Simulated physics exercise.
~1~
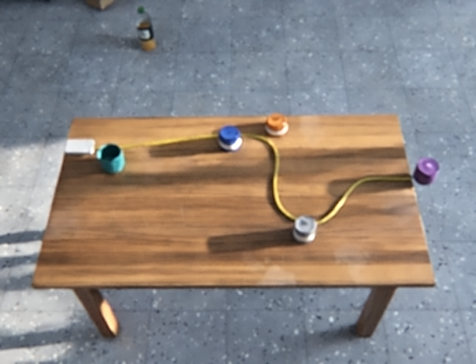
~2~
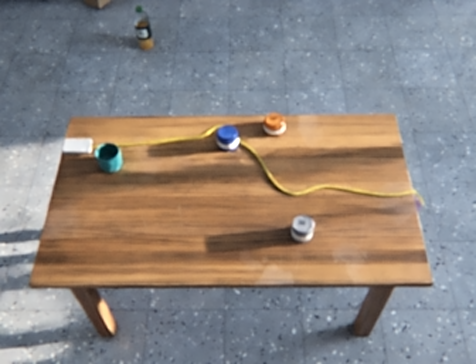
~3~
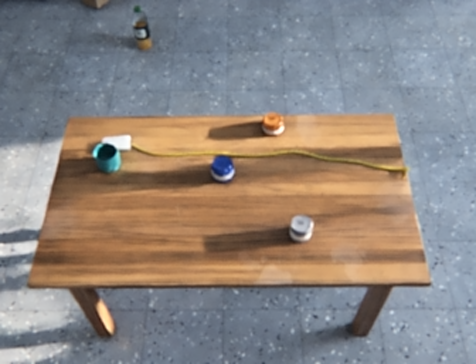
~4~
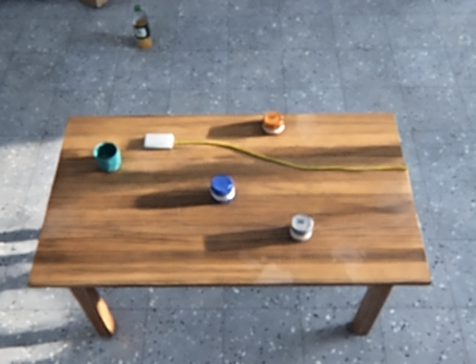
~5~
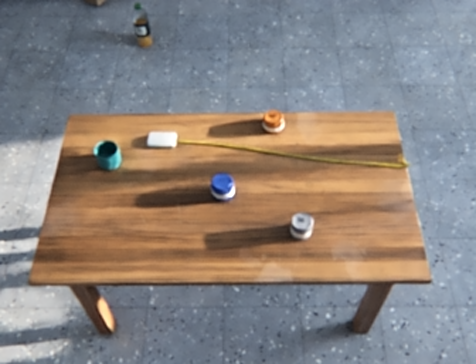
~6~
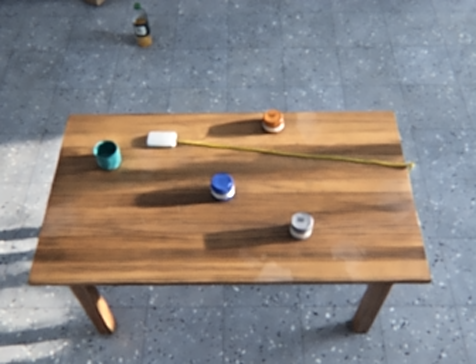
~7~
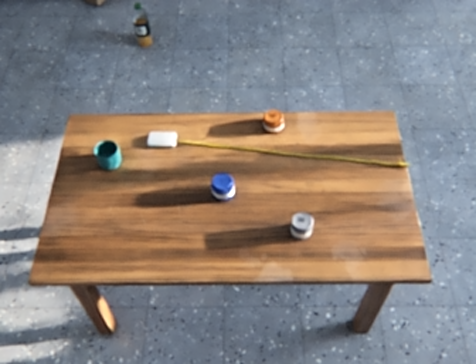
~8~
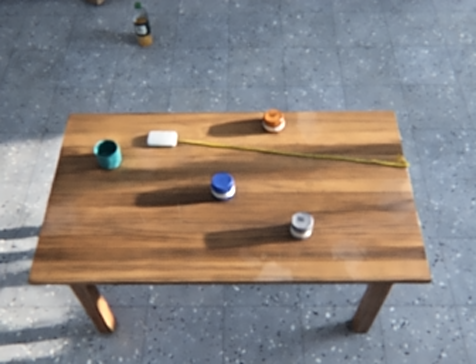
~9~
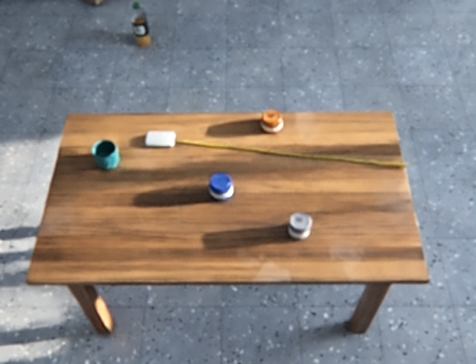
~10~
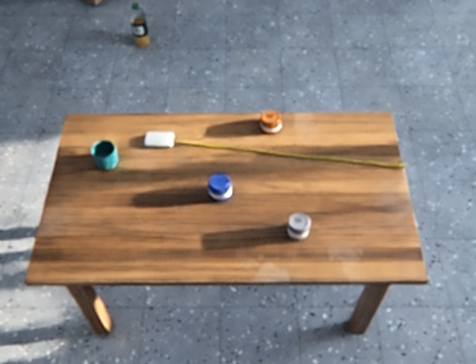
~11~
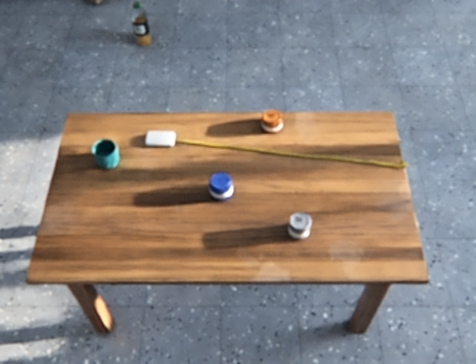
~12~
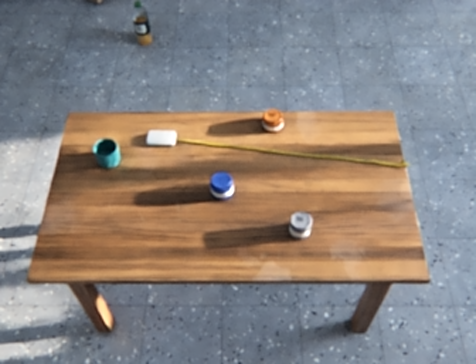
A purple object at the right end of a wooden table drops out of view over the edge, pulling its yellow cable straight and dragging the attached white device rightward while the blue jar shifts toward the front. Both then rest on the table beside the unmoved cup, grey tin and orange jar.
